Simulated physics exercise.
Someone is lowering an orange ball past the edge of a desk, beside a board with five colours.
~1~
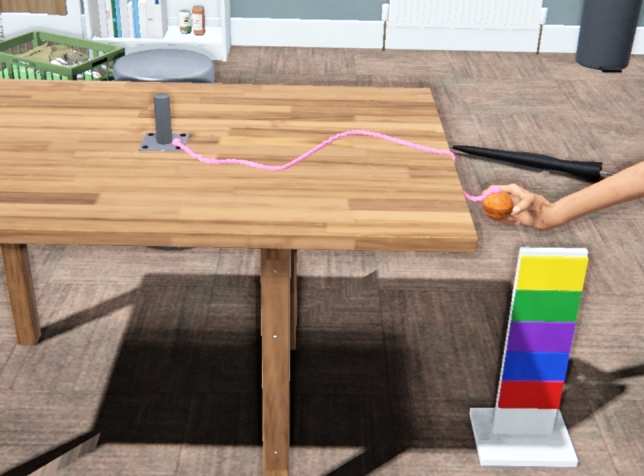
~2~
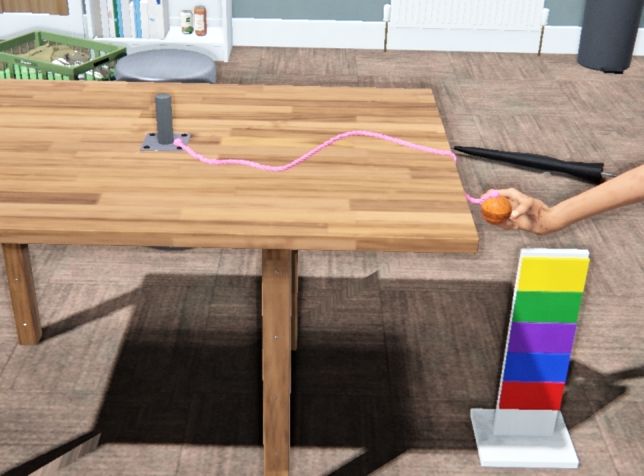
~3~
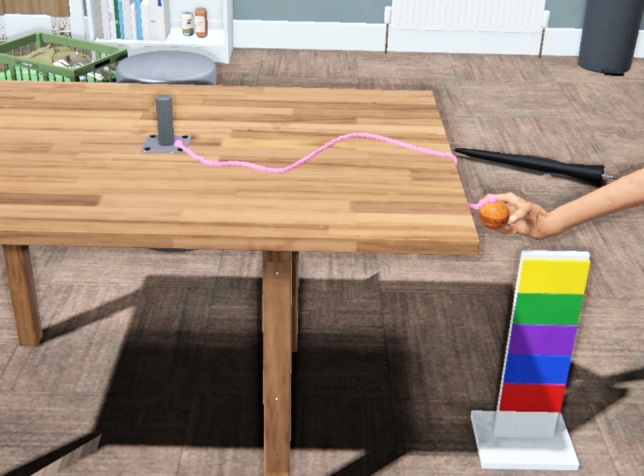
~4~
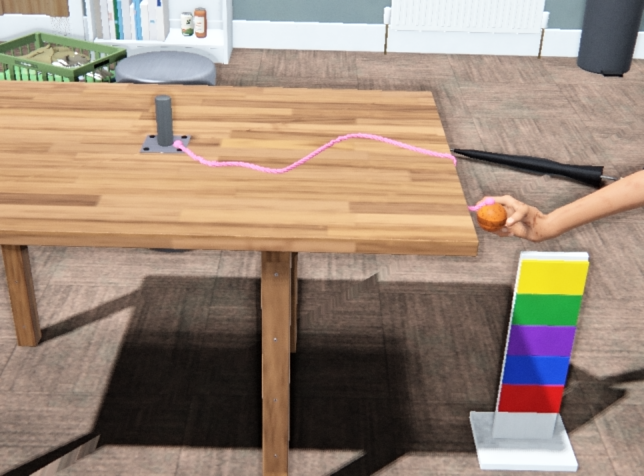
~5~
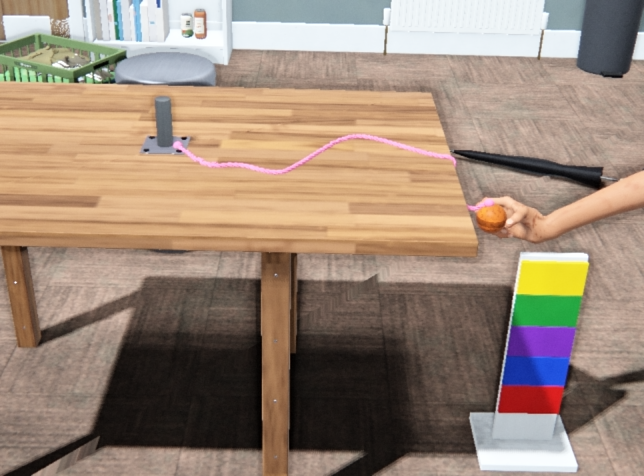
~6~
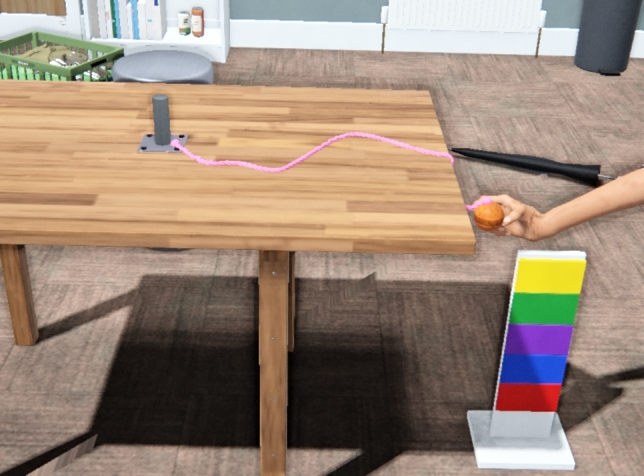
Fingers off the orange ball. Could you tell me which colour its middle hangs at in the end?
Its middle hangs at purple.
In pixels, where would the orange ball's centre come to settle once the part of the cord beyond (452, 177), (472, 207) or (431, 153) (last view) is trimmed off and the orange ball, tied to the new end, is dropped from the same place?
Try 1: About (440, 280). Try 2: About (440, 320). Try 3: About (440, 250).
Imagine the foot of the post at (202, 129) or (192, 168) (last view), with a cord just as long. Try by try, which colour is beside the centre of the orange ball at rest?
Result 1: Blue. Result 2: Blue.
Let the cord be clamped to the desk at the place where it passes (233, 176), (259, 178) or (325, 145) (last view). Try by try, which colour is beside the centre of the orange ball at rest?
First try green, second try green, third try yellow.
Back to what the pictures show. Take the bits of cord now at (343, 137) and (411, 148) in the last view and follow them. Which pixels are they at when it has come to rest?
The first settles around (435, 162), the second around (447, 223).
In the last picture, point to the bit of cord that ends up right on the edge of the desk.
That would be the bit at (358, 135).
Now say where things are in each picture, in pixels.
Orange ball (498, 206); yellow (552, 275); green (547, 307); purple (541, 338); blue (536, 368); red (531, 396), in the first frame.
Orange ball (496, 210); cord through (196, 157) (254, 165) (317, 150) (372, 135) (442, 153), in the second frame.
Orange ball (495, 215), in the third frame.
Orange ball (492, 217); cord through (196, 159) (254, 167) (317, 152) (372, 137) (442, 156), in the fourth frame.
Orange ball (491, 219), in the fifth frame.
Orange ball (489, 217); cord through (194, 158) (252, 167) (315, 151) (369, 136) (440, 155), in the sixth frame.
Soon after, ball near (421, 323); level with purple.
Then, ball near (443, 338); level with purple.
At rest, ball near (435, 338); level with purple. Its middle rests at the purple band.
